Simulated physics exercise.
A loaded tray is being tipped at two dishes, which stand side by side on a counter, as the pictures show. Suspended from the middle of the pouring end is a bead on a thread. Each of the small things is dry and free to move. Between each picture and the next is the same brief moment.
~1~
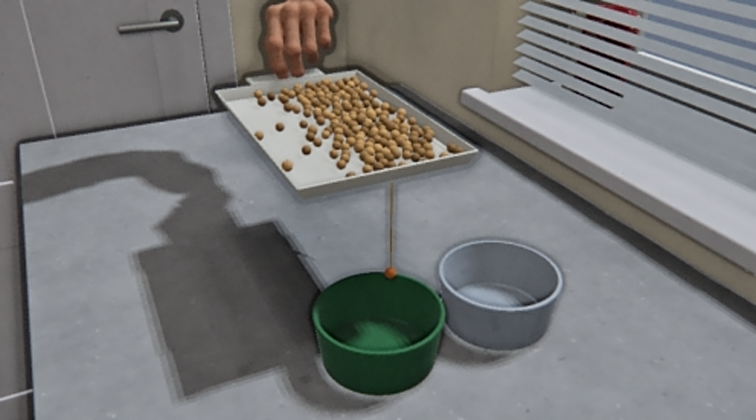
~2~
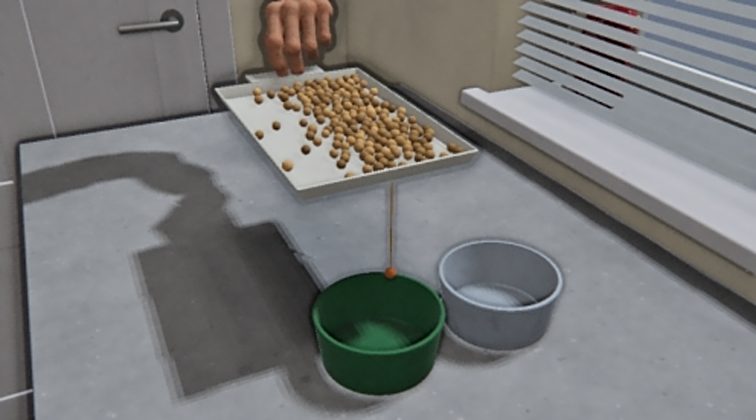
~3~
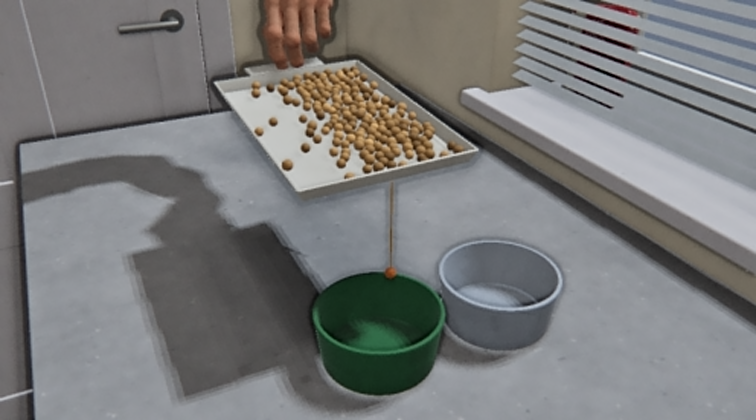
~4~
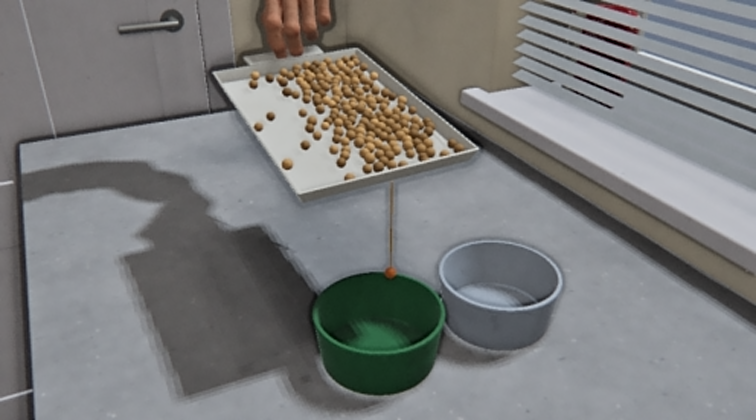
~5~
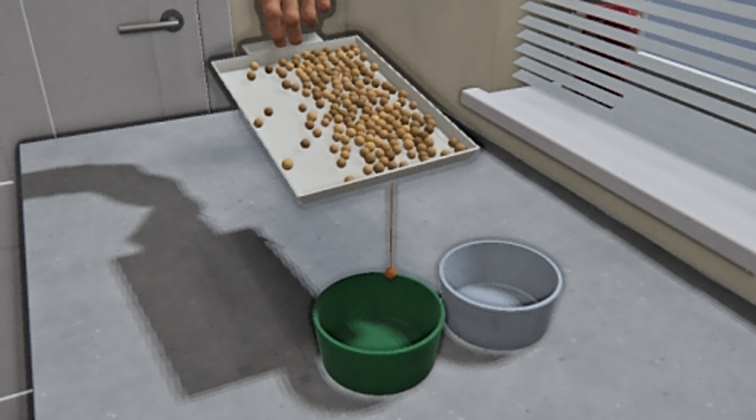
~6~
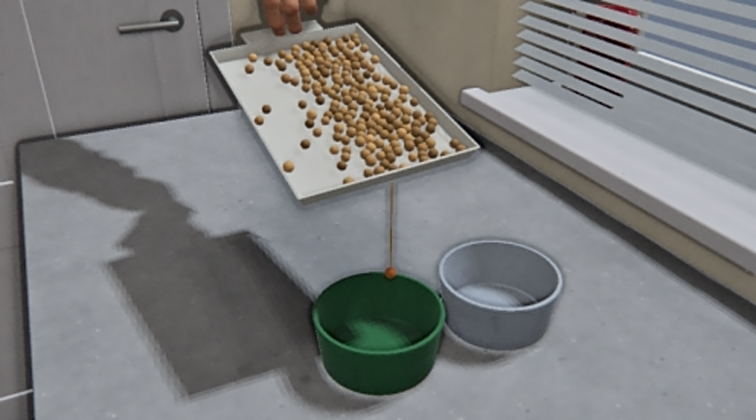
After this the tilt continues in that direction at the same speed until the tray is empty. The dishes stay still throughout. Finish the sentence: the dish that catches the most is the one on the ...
... left.
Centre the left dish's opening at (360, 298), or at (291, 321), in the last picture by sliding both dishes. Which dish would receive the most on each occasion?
The left-placed dish first, the left-placed dish second.
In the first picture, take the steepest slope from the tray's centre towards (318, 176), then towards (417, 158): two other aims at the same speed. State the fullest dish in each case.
Case one: The dish to the left. Case two: The dish to the right.
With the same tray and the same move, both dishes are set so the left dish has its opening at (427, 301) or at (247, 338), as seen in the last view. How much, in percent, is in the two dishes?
In order: 20 percent, then 70 percent.
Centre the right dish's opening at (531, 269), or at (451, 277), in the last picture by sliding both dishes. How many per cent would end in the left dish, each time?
Around 40 and then 80 per cent.
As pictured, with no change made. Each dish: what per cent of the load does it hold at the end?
For the left dish 60 per cent, for the right dish 0.
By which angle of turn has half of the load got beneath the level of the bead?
Approx. 60° from level.
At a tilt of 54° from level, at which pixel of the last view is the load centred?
Centre estimate: (351, 203).
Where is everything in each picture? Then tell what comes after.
The first frame shows corners of the pouring end near (302, 185) and (469, 149), level; middle of the load near (360, 120), round wooden beads; left dish near (409, 367); right dish near (534, 324); bead on its thread near (390, 273).
The second frame shows corners of the pouring end near (302, 185) and (470, 149), level; middle of the load near (360, 119).
The third frame shows corners of the pouring end near (302, 187) and (470, 148), tipped barely, lowest at the left corner; middle of the load near (360, 115).
The fourth frame shows corners of the pouring end near (302, 189) and (470, 147), tipped a little, lowest at the left corner; middle of the load near (360, 109).
The fifth frame shows corners of the pouring end near (302, 191) and (470, 146), tipped a little, lowest at the left corner; middle of the load near (360, 104), a little on the move.
The sixth frame shows corners of the pouring end near (302, 193) and (471, 145), tipped a little, lowest at the left corner; middle of the load near (361, 100), all but a few on the move; left dish near (409, 367); right dish near (534, 324).
Shortly afterwards, tray tipped steeply; near half on the tray; near a quarter in the left dish; a little outside both; a little in the air.
Next, tray tipped right over; near two thirds in the left dish; near a third outside both; only a few in the air.
Some moments later, tray tipped past a quarter turn; near two thirds in the left dish; near a third outside both.
In the end, tray tipped past a quarter turn; near two thirds in the left dish; none at all in the right dish; near a third outside both.
